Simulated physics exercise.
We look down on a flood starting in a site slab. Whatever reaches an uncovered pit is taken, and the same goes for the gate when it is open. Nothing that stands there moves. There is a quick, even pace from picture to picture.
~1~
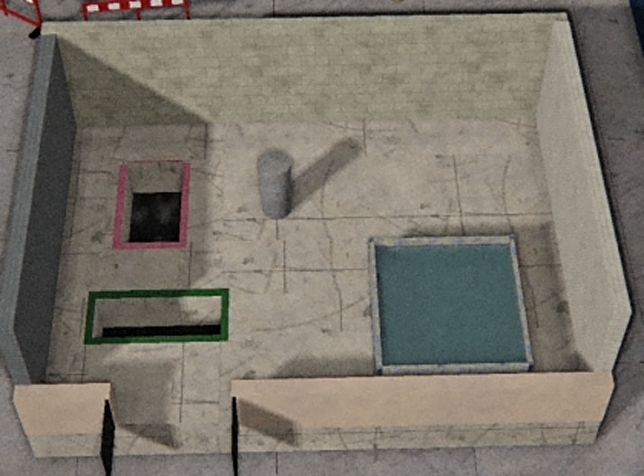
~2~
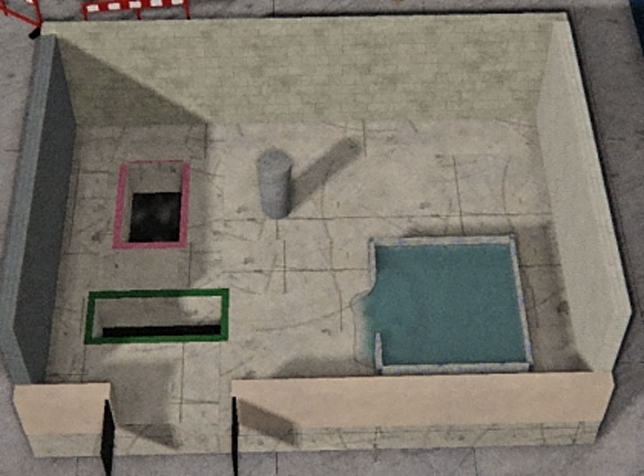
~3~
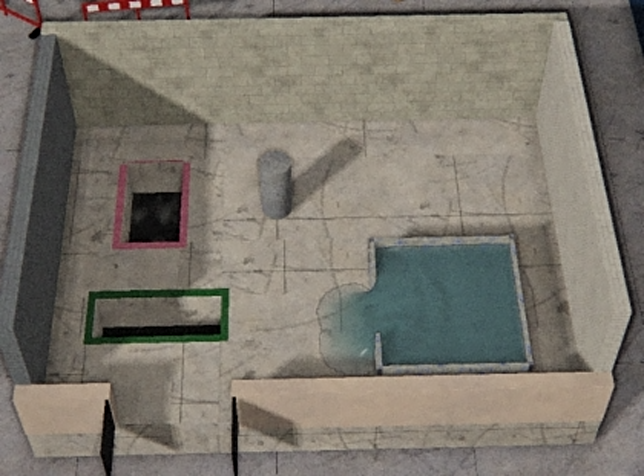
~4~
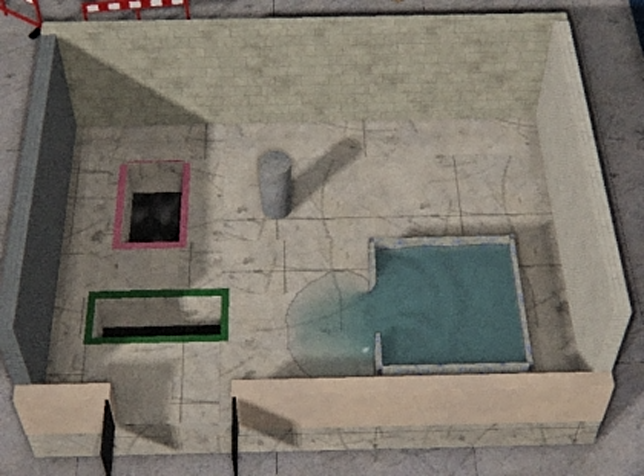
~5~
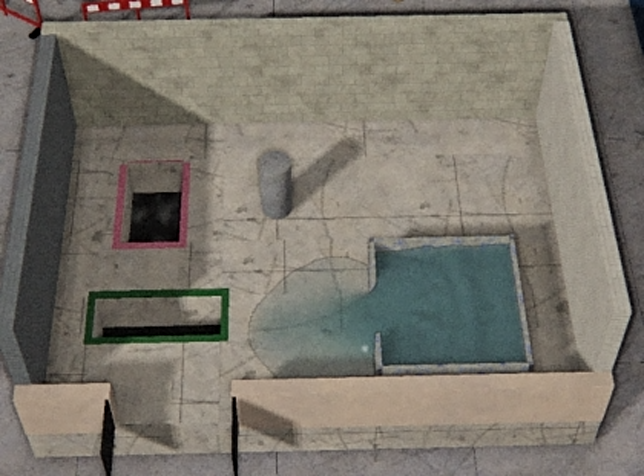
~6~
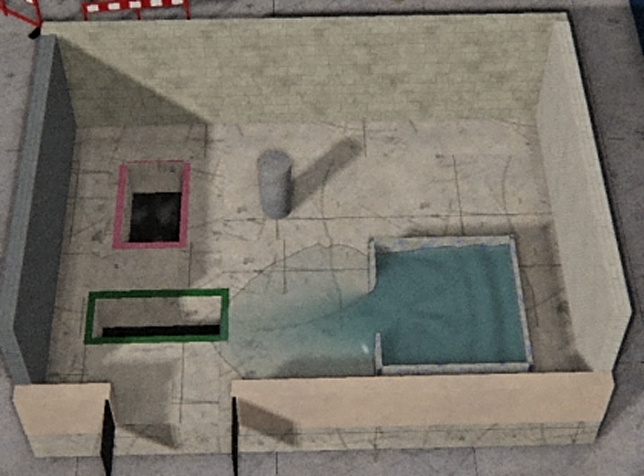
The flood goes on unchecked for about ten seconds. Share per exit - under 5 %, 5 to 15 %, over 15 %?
In the end gate: Five per cent up to fifteen, green pit: Greater than fifteen per cent, pink pit: Greater than fifteen per cent.
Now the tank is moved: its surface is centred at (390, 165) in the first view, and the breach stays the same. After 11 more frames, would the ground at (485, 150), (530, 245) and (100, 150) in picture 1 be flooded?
Spot 1 unwetted, spot 2 unwetted, spot 3 wetted.
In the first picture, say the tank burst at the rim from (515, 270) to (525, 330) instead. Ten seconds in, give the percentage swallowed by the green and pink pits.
Green about 6 %, pink about 12 %.
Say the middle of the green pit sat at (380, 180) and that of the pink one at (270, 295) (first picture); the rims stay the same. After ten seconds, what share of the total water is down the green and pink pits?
The green pit takes around 0 percent, while the pink pit takes around 50 percent.
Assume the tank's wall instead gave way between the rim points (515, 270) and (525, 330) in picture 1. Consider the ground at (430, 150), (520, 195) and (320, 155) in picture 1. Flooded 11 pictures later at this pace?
The first would be drenched, the second drenched and the third still unwetted.
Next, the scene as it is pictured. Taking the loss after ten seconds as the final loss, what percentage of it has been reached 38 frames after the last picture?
I'd say about 70 per cent.
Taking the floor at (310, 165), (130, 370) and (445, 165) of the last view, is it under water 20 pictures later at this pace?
Left dry; drenched; left dry.
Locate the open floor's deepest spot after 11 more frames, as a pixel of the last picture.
Approximate pixel: (43, 411).
A moment on, water covers 25 % of the floor; the gate 0 %, the green pit 3 %, the pink pit 0 %.
Next, water covers 35 % of the floor; the gate 2 %, the green pit 7 %, the pink pit 1 %.
Then, water covers 40 % of the floor; the gate 4 %, the green pit 12 %, the pink pit 5 %.
Later, water covers 50 % of the floor; the gate 8 %, the green pit 21 %, the pink pit 13 %.
In the end, water covers 60 % of the floor; the gate 11 %, the green pit 30 %, the pink pit 20 %.
